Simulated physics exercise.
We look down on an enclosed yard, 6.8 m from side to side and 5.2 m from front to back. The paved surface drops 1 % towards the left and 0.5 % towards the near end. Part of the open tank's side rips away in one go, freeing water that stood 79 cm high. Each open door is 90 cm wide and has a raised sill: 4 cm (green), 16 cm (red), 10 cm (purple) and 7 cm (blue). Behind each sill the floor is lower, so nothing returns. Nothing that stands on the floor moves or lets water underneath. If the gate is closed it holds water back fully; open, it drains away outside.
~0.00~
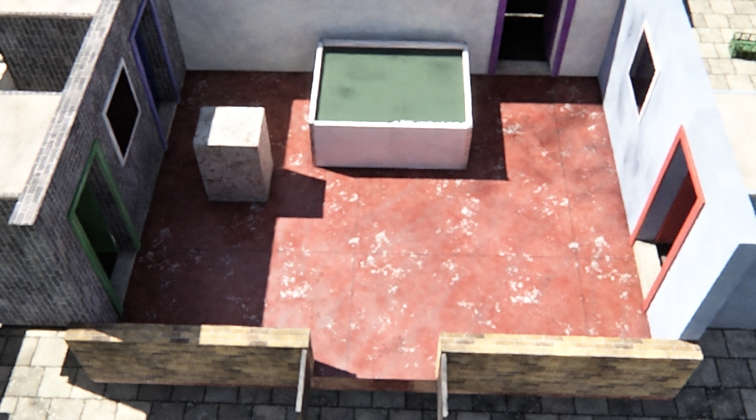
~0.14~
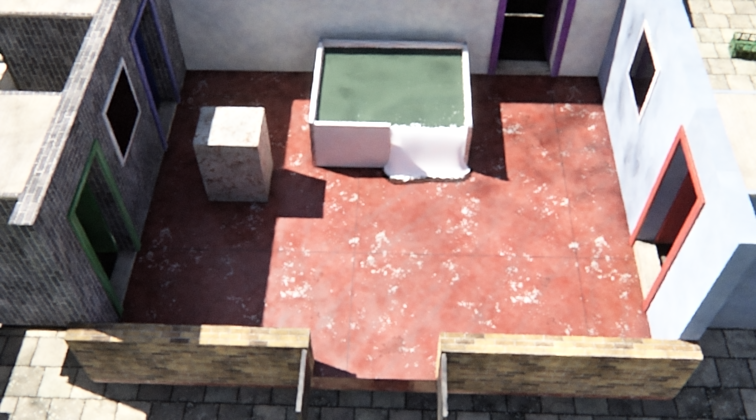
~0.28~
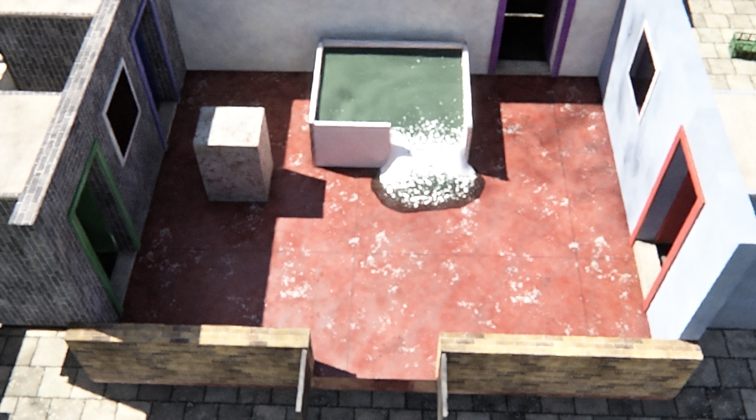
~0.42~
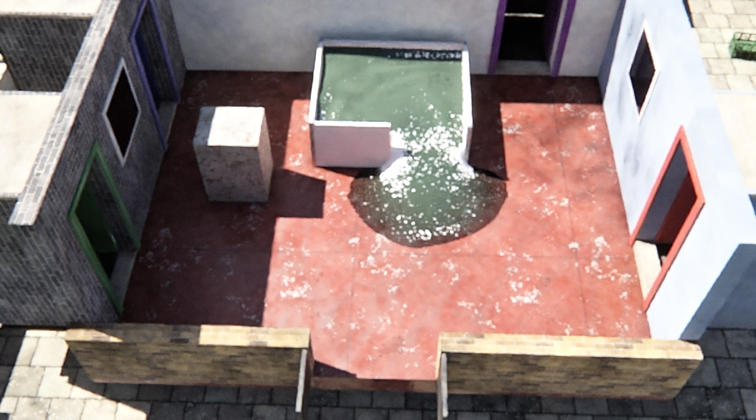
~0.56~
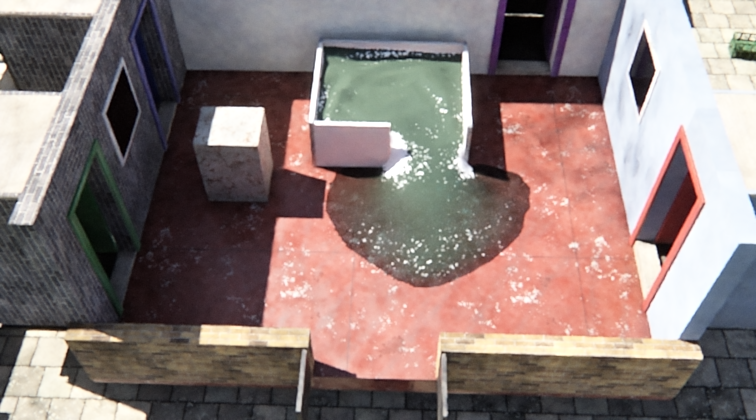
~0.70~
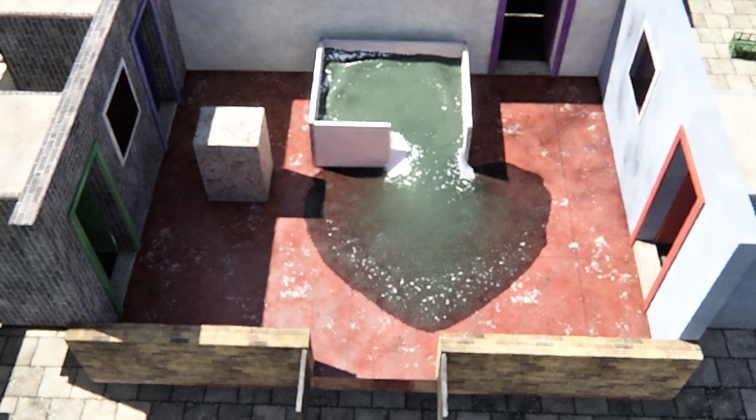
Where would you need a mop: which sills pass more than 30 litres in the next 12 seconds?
Door by door: At the green door it exceeds the limit; at the red door it stays under the limit; at the purple door it does not reach the limit; at the blue door it stays under the limit.
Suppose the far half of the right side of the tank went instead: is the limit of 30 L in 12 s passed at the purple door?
Then: Purple over.
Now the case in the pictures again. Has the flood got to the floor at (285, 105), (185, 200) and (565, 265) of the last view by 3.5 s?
In turn: Not reached, still dry, wet.
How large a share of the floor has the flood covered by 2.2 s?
Near 45 per cent is wet.
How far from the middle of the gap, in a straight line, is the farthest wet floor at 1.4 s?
Some 3.8 m out.
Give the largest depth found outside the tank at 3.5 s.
Roughly 27 cm.
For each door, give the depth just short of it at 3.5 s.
In cm: Green 8, red 16, purple 0, blue 0.
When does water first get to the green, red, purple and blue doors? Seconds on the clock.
Arrival: Green 3.0 s, red 1.6 s, purple 5.0 s, blue 5.0 s.
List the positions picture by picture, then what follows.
In the first picture, still water, 79 cm deep, in the open tank at (391, 85).
In the second picture, water pours out at (427, 154) and has run 0.6 m, to (465, 176); typically 7 cm deep outside, 79 cm at the open tank's back.
In the third picture, the front is at (391, 203), 0.9 m from the gap at (427, 155); 0.9 m2 of floor is under water; 79 cm left at the back of the open tank.
In the fourth picture, the front is at (407, 241), 1.4 m from the gap at (426, 156); 2.2 m2 of floor is under water; 74 cm left at the back of the open tank.
In the fifth picture, the front is at (420, 282), 2.0 m from the gap at (426, 155); 4.0 m2 of floor is under water; 68 cm left at the back of the open tank.
In the sixth picture, water pours out at (426, 155) and has run 2.7 m, to (444, 323); typically 5 cm deep outside, 67 cm at the open tank's back.
After 1.4 s water covers 40 % of the floor and is deepest (40 cm) near (428, 172); green door not reached, red door not reached, purple door not reached, blue door not reached.
After 2.2 s water covers 45 % of the floor and is deepest (47 cm) near (637, 367); green door not reached, red door 12 cm at the sill, 0 L in, purple door not reached, blue door not reached.
After 3.5 s water covers 50 % of the floor and is deepest (27 cm) near (504, 363); green door 8 cm at the sill, 1 L in, red door 16 cm at the sill, 9 L in, purple door not reached, blue door not reached.
After 7.0 s water covers 80 % of the floor and is deepest (16 cm) near (111, 353); green door 9 cm at the sill, 28 L in, red door 9 cm at the sill, 11 L in, purple door 11 cm at the sill, 4 L in, blue door 3 cm at the sill, 0 L in.
After 12.0 s water covers 95 % of the floor and is deepest (10 cm) near (111, 353); green door 8 cm at the sill, 81 L in, red door 3 cm at the sill, 11 L in, purple door 7 cm at the sill, 6 L in, blue door 7 cm at the sill, 2 L in.
